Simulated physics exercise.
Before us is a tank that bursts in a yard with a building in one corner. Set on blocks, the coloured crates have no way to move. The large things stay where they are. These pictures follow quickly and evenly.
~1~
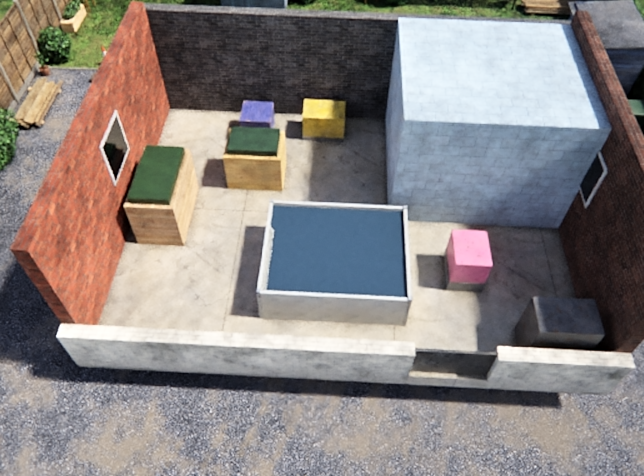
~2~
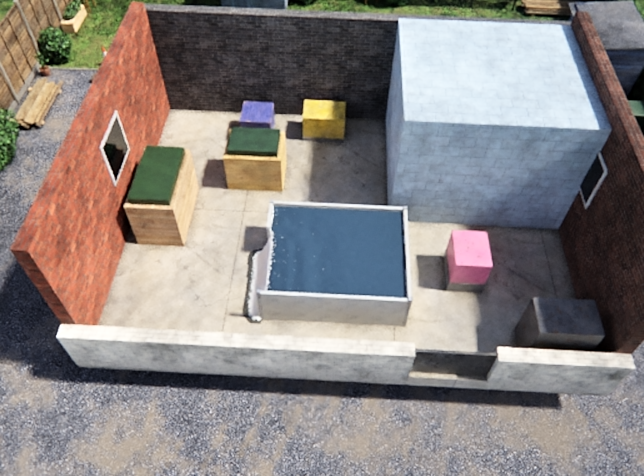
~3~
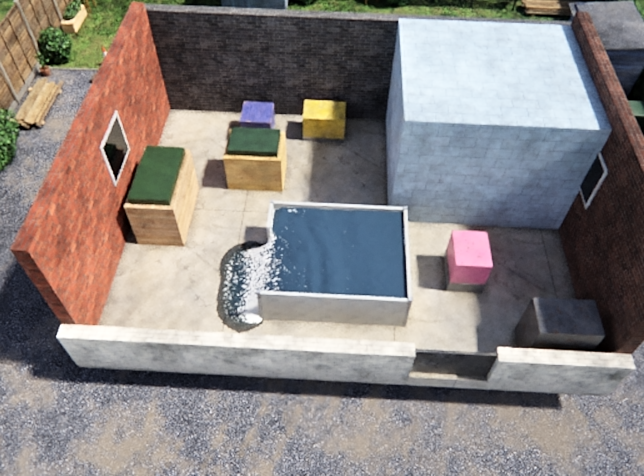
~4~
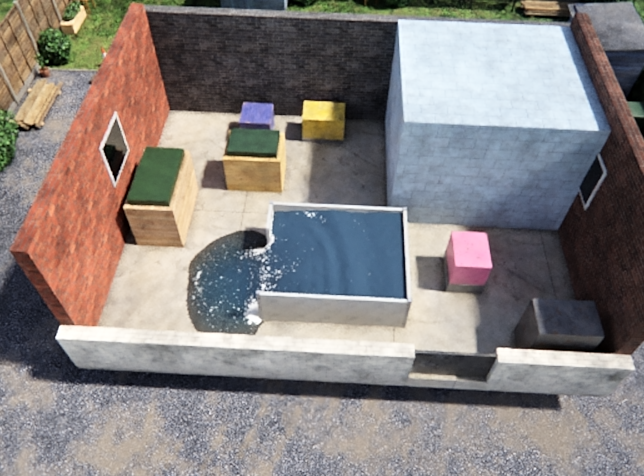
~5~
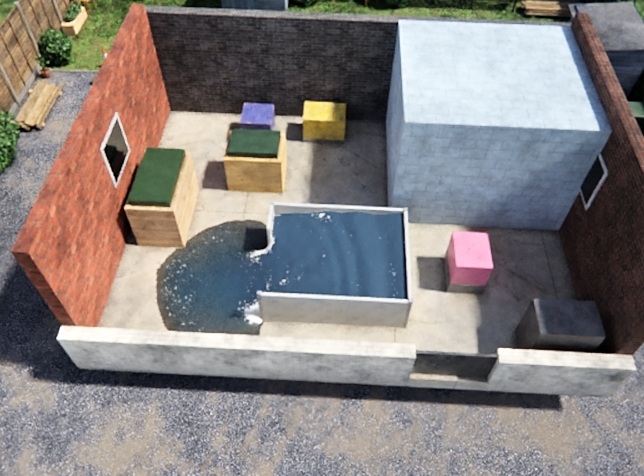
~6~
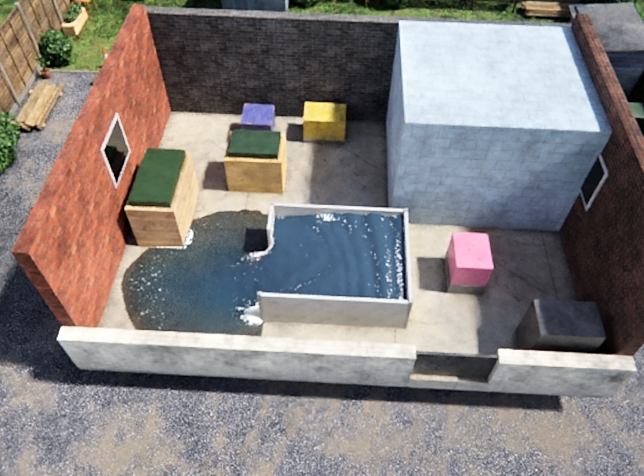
The clip opens on a walled yard with coloured crates, a pale building in one corner and an open tank of still, dark water. Water bursts from the tank's left side, foaming onto the floor, then spreads leftward in a widening rounded pool that reaches a green-topped wooden box.
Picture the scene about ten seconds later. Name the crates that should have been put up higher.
As I see it, the yellow crate doesn't remain clear of the water all along. The pink crate remains clear of the water all along. The blue crate doesn't remain clear of the water all along.
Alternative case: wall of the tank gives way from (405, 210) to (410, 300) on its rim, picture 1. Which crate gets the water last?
The blue crate comes last.
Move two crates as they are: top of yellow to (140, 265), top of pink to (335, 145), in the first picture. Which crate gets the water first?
Going by the pictures, it's the crate marked yellow.
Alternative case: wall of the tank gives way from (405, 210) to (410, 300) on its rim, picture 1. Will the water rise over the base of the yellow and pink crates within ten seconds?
In that case the yellow one is never flooded and the pink one is flooded.
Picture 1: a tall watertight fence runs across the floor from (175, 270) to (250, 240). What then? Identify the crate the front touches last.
The pink-painted one.
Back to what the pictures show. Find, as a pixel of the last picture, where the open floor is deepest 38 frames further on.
Near (517, 371).
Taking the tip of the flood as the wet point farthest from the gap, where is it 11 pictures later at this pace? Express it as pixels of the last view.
I'd say around (164, 135).
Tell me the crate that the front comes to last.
Pick: The one in pink.
A moment on, water covers 25 % of the floor; the yellow crate not reached, the pink crate not reached, the blue crate not reached.
Next, water covers 35 % of the floor; the yellow crate not reached, the pink crate not reached, the blue crate water round its plinth.
Then, water covers 45 % of the floor; the yellow crate not reached, the pink crate not reached, the blue crate water round its plinth.
Later, water covers 80 % of the floor; the yellow crate water round its plinth, the pink crate water round its plinth, the blue crate water round its plinth.
In the end, water covers 100 % of the floor; the yellow crate was topped, the pink crate stayed above the water, the blue crate was topped.
